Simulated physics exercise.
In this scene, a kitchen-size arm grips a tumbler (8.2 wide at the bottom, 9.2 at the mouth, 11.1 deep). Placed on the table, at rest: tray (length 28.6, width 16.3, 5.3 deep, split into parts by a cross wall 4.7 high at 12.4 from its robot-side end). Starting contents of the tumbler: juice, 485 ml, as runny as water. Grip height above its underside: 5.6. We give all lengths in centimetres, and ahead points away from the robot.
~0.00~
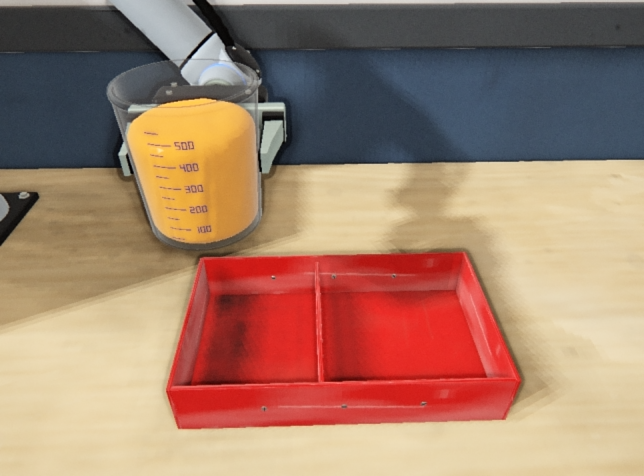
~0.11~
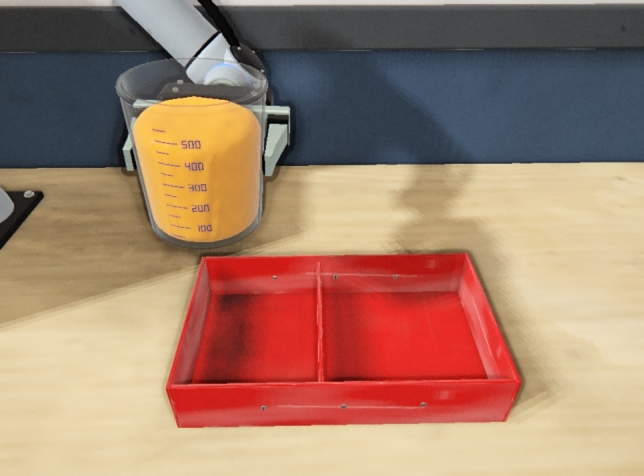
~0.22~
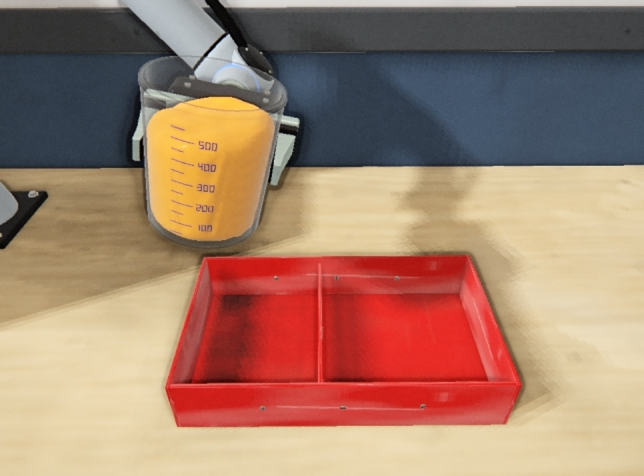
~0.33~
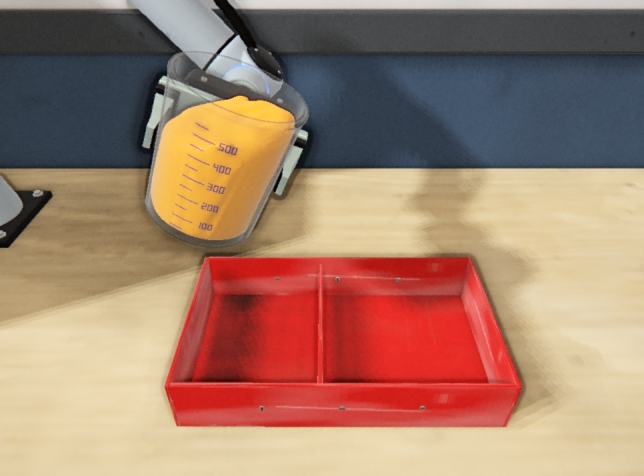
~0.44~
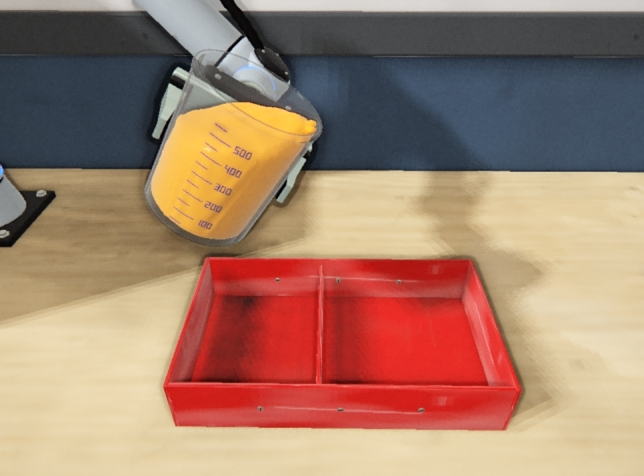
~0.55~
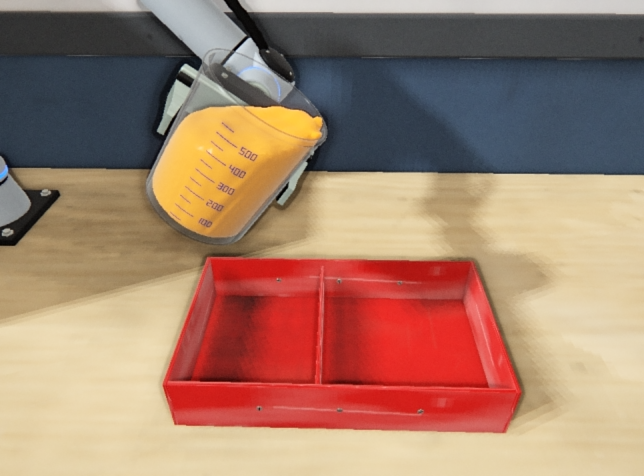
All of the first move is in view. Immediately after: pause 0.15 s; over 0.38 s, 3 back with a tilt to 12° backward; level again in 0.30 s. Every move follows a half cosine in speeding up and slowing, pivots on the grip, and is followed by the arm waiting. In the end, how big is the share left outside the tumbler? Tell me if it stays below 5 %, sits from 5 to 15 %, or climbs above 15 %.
It stays below 5 %.
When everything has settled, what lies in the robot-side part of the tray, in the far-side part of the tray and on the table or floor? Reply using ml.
In order: Approx. 0, 0 and 0 ml.
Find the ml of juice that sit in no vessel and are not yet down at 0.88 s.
Close to 0 ml of it.
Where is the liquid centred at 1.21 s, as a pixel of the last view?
Around (196, 165).
By 0.88 s, tilted 13° forward, liquid up to 26 above the table; 485 ml in the tumbler.
By 1.21 s, tilted 7° backward, liquid up to 26 above the table; 485 ml in the tumbler.
By 1.58 s, level, liquid up to 26 above the table; 485 ml in the tumbler.
By 2.38 s, level, liquid up to 26 above the table; 485 ml in the tumbler.
Final state, 485 ml in the tumbler. That is 0 % outside the tumbler.
